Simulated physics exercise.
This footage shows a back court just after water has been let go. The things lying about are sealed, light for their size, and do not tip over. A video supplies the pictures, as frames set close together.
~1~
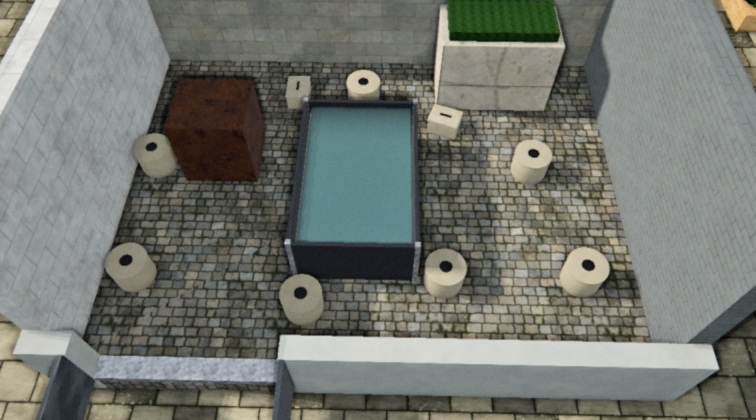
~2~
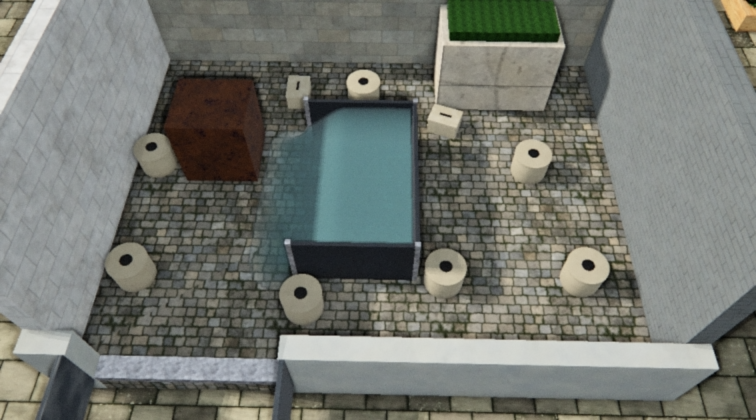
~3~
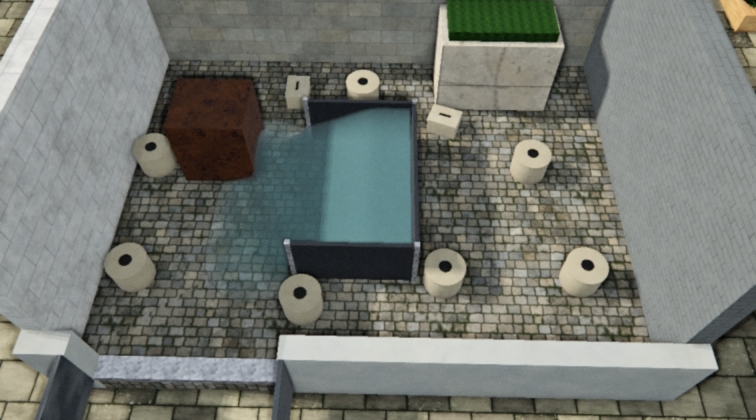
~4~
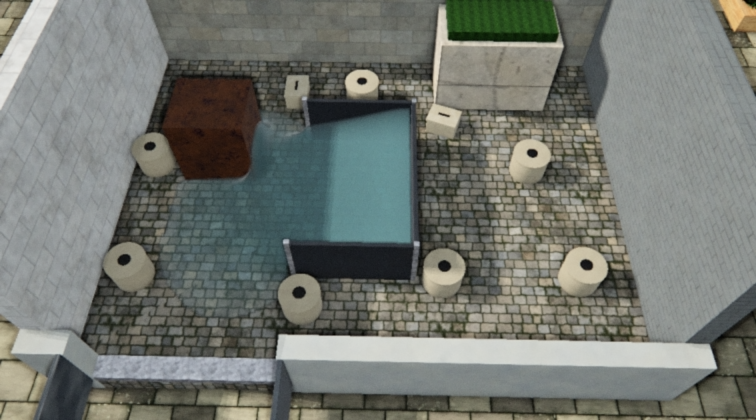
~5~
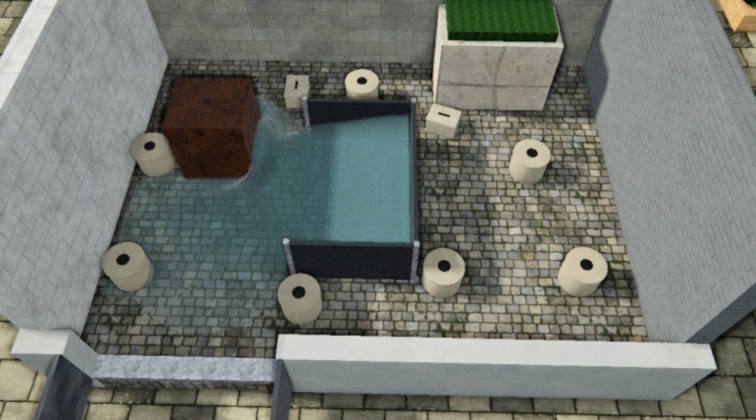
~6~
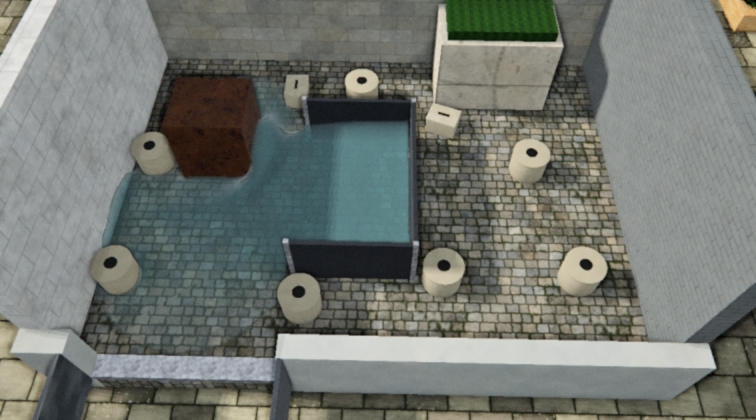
Water pours out of the open left side of a dark-walled tank, spreads across the cobbled court around a rusty brown block and reaches the left wall, where one pale cylinder shifts slightly left while the others barely move.
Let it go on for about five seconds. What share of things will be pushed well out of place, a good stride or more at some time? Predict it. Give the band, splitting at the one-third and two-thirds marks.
Mid band.
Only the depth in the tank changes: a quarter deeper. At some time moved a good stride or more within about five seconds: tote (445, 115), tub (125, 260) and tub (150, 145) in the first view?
Taking each in turn, the answer is did it, did it, did it.
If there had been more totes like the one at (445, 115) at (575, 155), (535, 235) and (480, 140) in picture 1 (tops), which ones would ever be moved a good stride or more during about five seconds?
First falls short; second falls short; third falls short.
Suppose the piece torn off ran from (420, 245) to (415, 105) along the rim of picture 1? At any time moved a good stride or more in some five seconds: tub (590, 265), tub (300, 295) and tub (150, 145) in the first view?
Object by object: Covered the distance, covered the distance, short of it.
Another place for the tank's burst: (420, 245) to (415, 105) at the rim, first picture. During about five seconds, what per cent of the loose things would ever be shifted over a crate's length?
60 per cent or thereabouts.
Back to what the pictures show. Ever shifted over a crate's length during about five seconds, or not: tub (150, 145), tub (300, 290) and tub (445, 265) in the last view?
Entry one gets that far, entry two never gets that far, entry three never gets that far.
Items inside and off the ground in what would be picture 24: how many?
Result - 2.
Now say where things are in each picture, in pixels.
A tub at (126, 260), on the bottom; a tote is out of sight; 0 of 10 have shifted, in the first frame.
A tub at (126, 260) rests on the ground; a tote is out of sight; 0 of 10 have shifted, in the second frame.
A tub at (125, 260) rests on the ground; a tote is out of sight; 0 of 10 have shifted, in the third frame.
A tub at (124, 260) rests on the ground; a tote is out of sight; 0 of 10 have shifted, in the fourth frame.
A tub at (123, 260), on the bottom; a tote is out of sight; 0 of 10 have shifted, in the fifth frame.
A tub at (111, 263), on the bottom, close to its start; a tote is out of sight; 1 of 10 have shifted, in the sixth frame.
A moment on, 0 of 10 are well off their spots; 1 afloat.
Next, 4 of 10 are well off their spots; 2 afloat.
Later, 4 of 10 are well off their spots; 2 afloat.
In the end, 6 of 10 are well off their spots, and 6 have been at some point; 4 afloat.
